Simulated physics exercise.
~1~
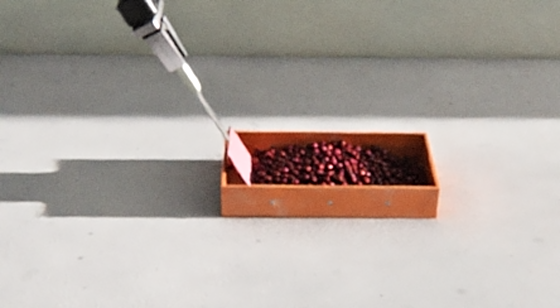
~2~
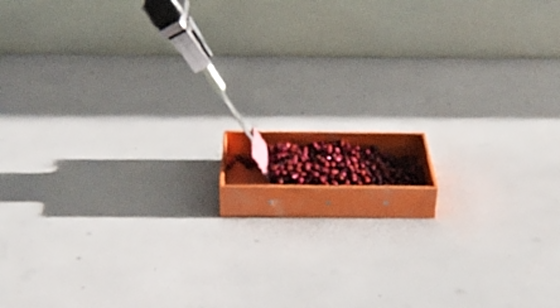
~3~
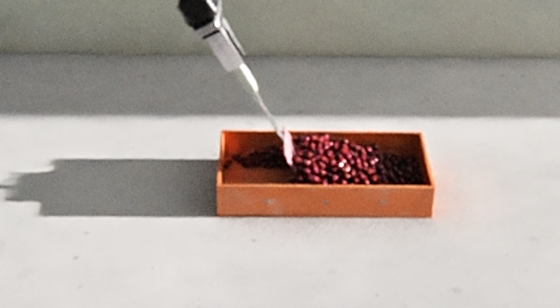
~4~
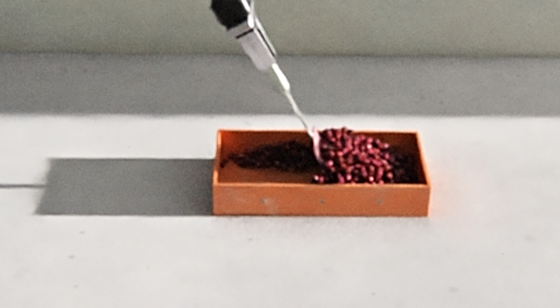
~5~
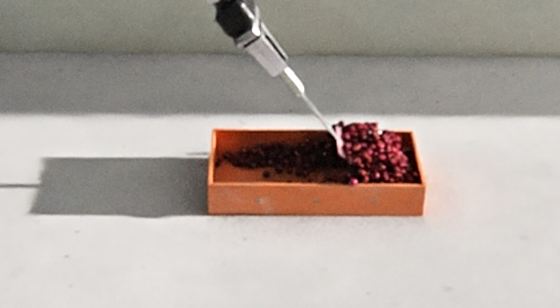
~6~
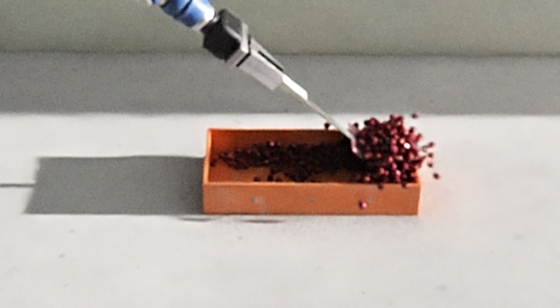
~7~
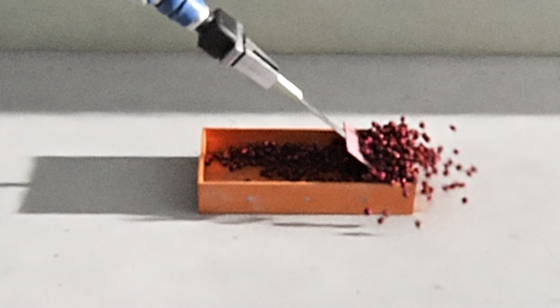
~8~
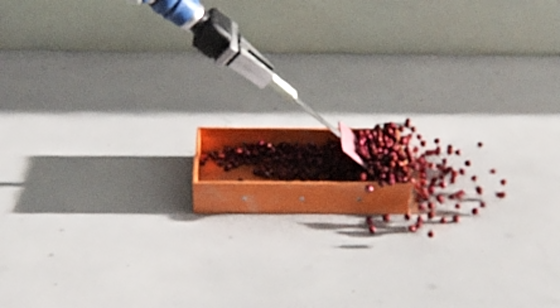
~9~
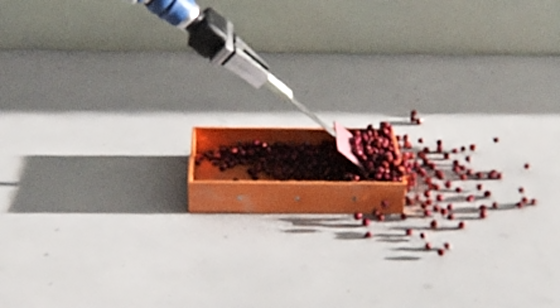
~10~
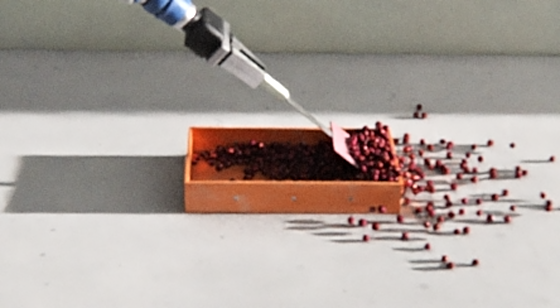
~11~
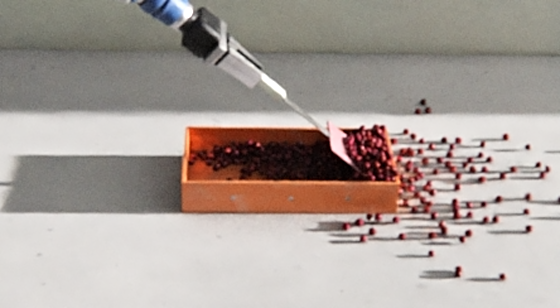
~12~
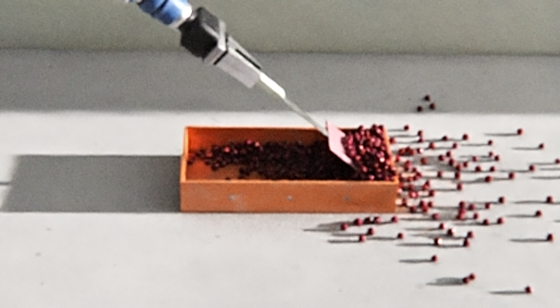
Dark red beads spilling over the right end of an orange trough as a robot arm's turner pushes them, scattering some across the table.
